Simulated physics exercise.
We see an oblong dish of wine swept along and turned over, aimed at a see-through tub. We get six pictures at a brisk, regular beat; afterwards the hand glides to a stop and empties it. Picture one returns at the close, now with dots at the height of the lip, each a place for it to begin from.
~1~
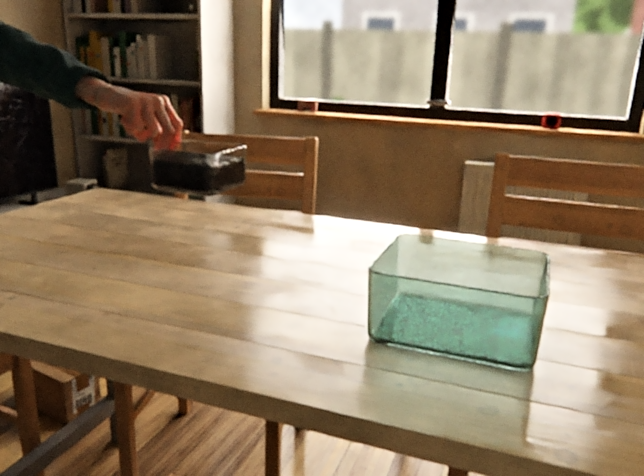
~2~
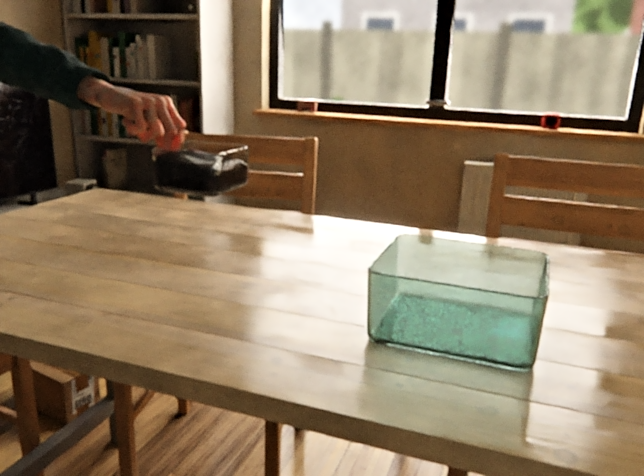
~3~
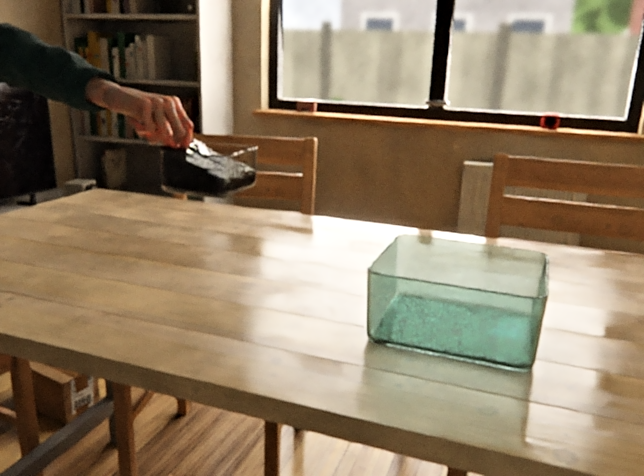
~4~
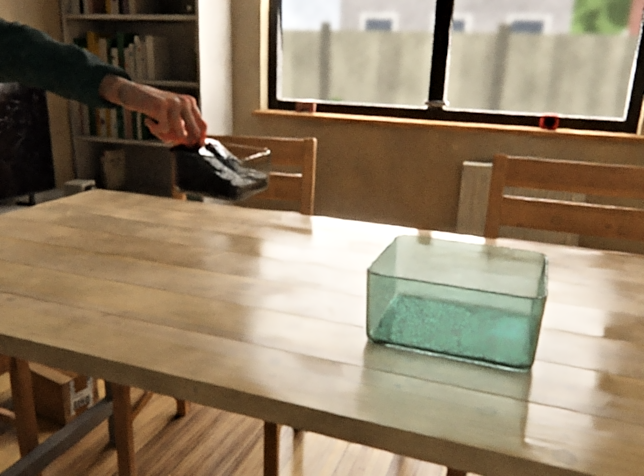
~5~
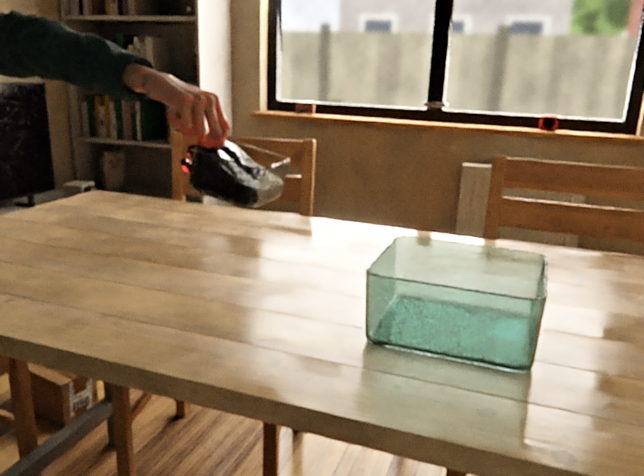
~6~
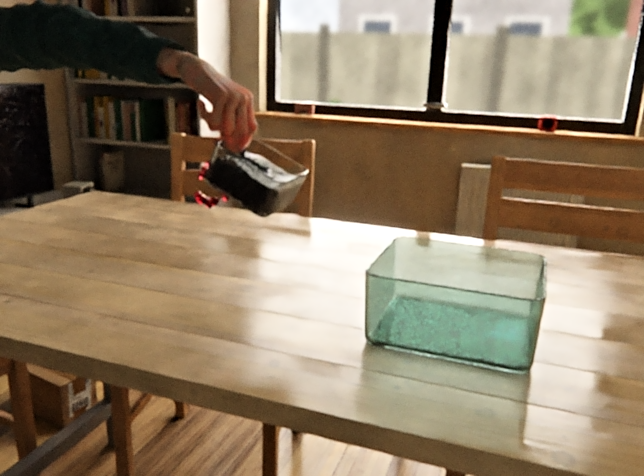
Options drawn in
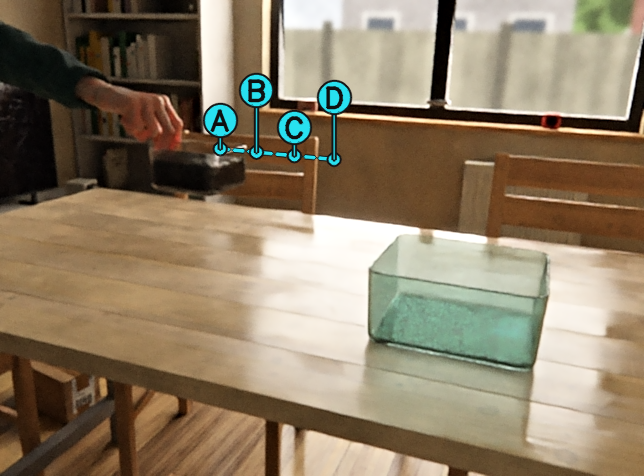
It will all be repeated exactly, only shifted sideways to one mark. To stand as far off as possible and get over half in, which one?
It is B.
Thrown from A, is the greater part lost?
Yes.
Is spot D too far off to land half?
No, that is safe.
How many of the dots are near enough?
Three of them.
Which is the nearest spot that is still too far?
The answer is A.
On the marked copy, A at (220, 148); B at (256, 152); C at (294, 155); D at (334, 159).
If A is chosen, about 33 % lands in the tub, 61 % falls short and 6 % goes beside or beyond.
If B is chosen, about 67 % lands in the tub, 24 % falls short and 9 % goes beside or beyond.
If C is chosen, about 88 % lands in the tub, 8 % falls short and 4 % goes beside or beyond.
If D is chosen, about 87 % lands in the tub, 5 % falls short and 8 % goes beside or beyond.
